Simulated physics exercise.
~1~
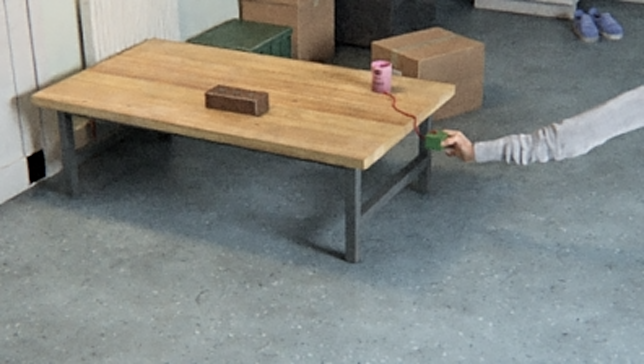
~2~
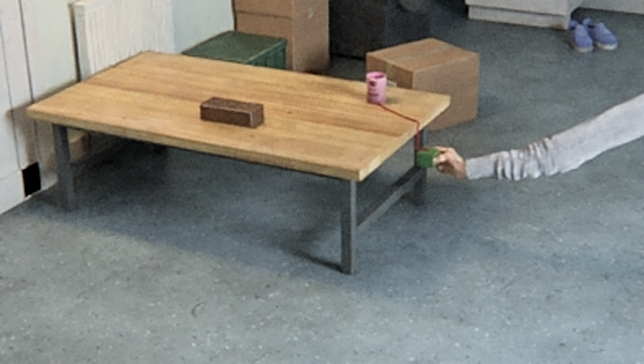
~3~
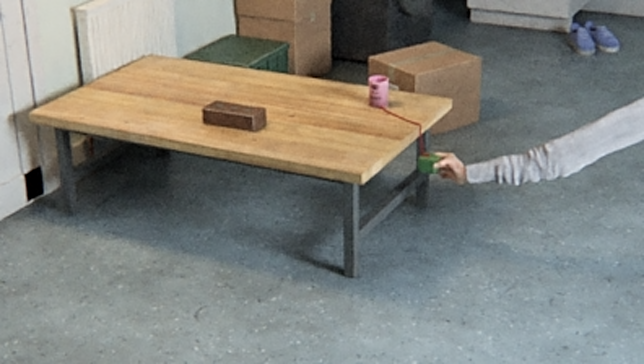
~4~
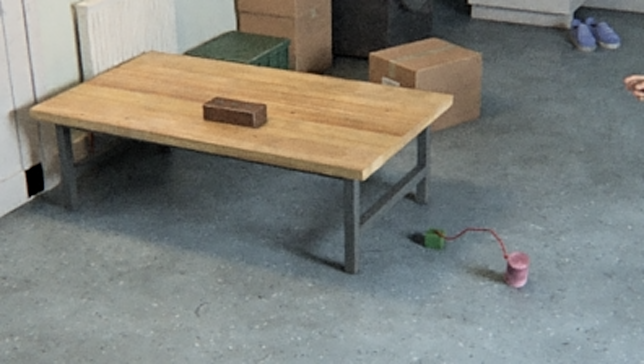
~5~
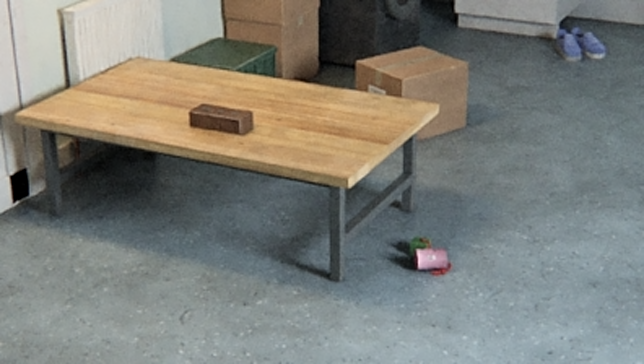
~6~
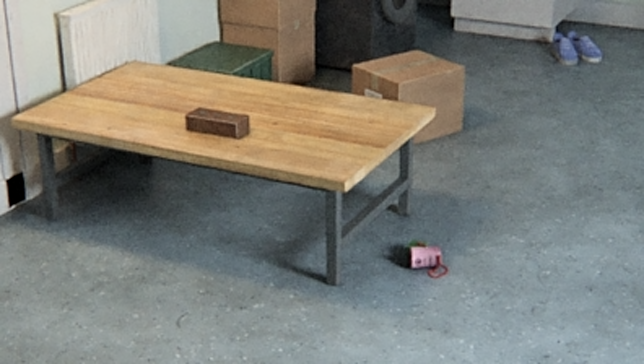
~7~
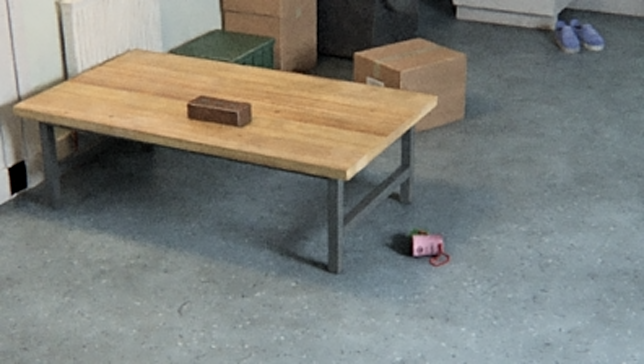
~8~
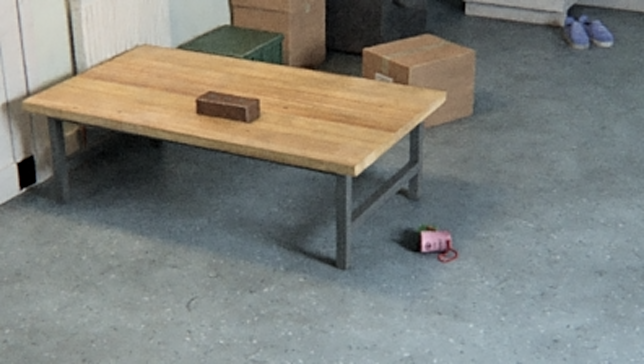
Pink cup tied by string to a green block being pulled off a wooden table as a hand releases the block, both landing on the floor.
